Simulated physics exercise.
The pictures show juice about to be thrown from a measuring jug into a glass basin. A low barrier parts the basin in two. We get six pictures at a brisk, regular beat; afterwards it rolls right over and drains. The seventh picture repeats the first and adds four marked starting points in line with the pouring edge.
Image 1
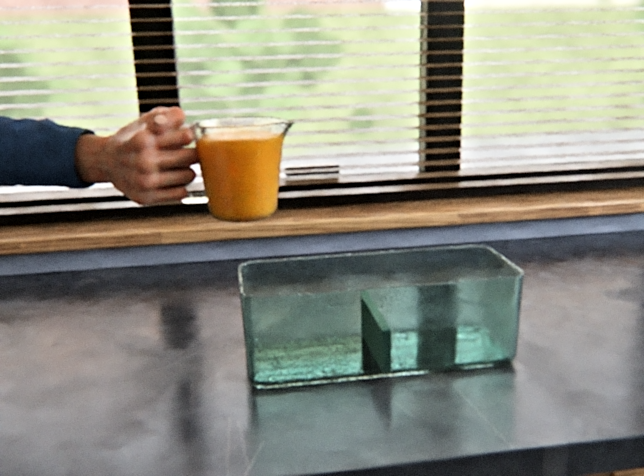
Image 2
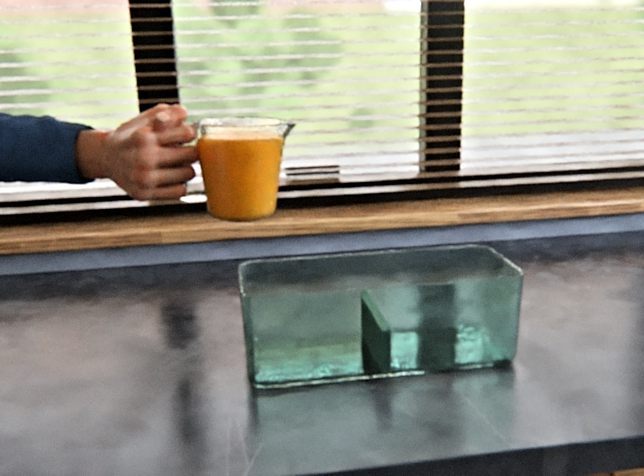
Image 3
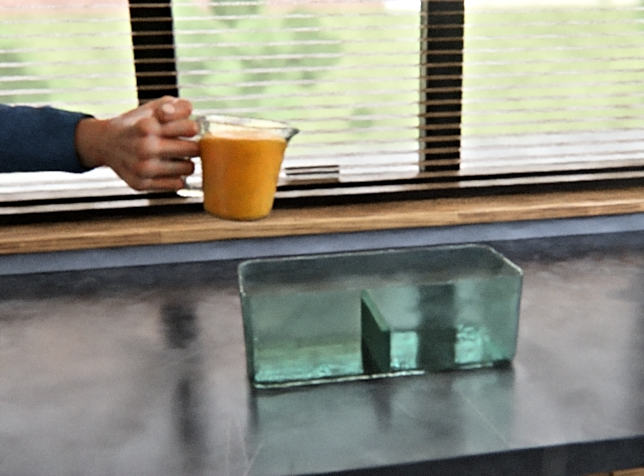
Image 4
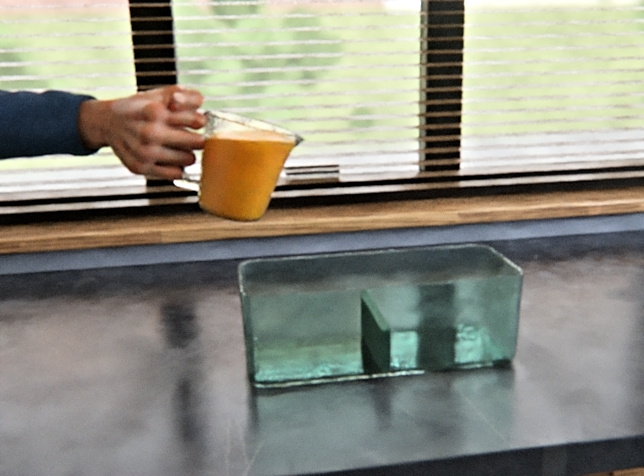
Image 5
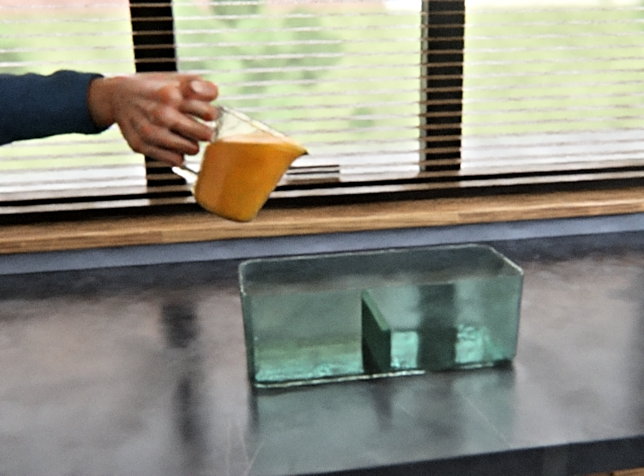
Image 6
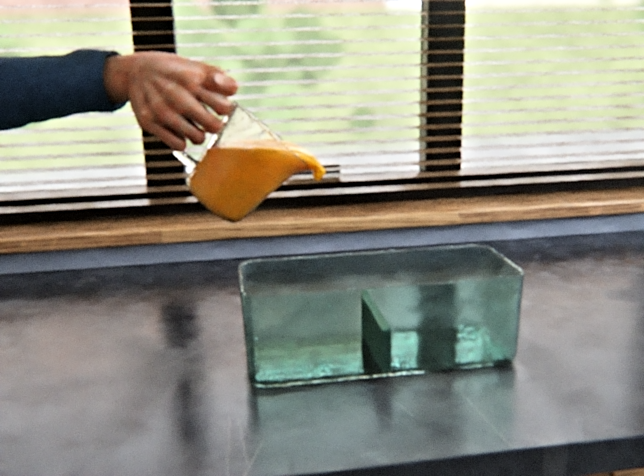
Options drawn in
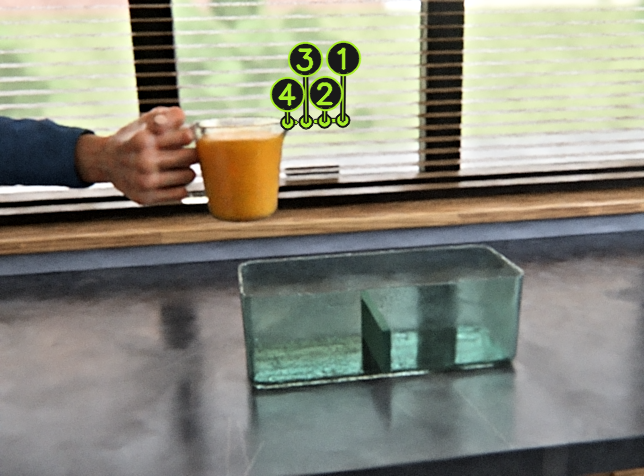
A dark, glossy countertop stands before a window with white slatted blinds and a wooden sill, seen from slightly above by a still camera. A greenish glass basin with a low dividing wall sits on it, while a hand in a dark blue sleeve holds a clear jug of orange juice above and left. The hand rises and tilts the jug rightward, gradually then more steeply, until juice slips over its lip.
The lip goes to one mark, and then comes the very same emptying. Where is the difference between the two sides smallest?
2 is best.
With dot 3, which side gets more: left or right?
The left side.
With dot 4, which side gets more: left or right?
More ends on the left.
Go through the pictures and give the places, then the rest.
Upright, lip at (293, 122); basin from (249, 385) to (515, 360); top of the wall at (375, 310); nothing has left yet.
Upright, lip at (295, 124); nothing has left yet.
Tipped about 8°, lip at (298, 129); nothing has left yet.
Tipped about 17°, lip at (304, 139); nothing has left yet.
Tipped about 29°, lip at (308, 152); nothing has left yet.
Tipped about 43°, lip at (310, 168); juice is over the lip, down to (318, 177).
On the marked copy, 1 at (342, 120); 2 at (324, 121); 3 at (306, 121); 4 at (287, 122).
With 1, about 23 % ends left of the wall and 76 % right of it.
With 2, about 55 % ends left of the wall and 43 % right of it.
With 3, about 80 % ends left of the wall and 16 % right of it; 3 % is lost outside.
With 4, about 91 % ends left of the wall and 3 % right of it; 6 % is lost outside.
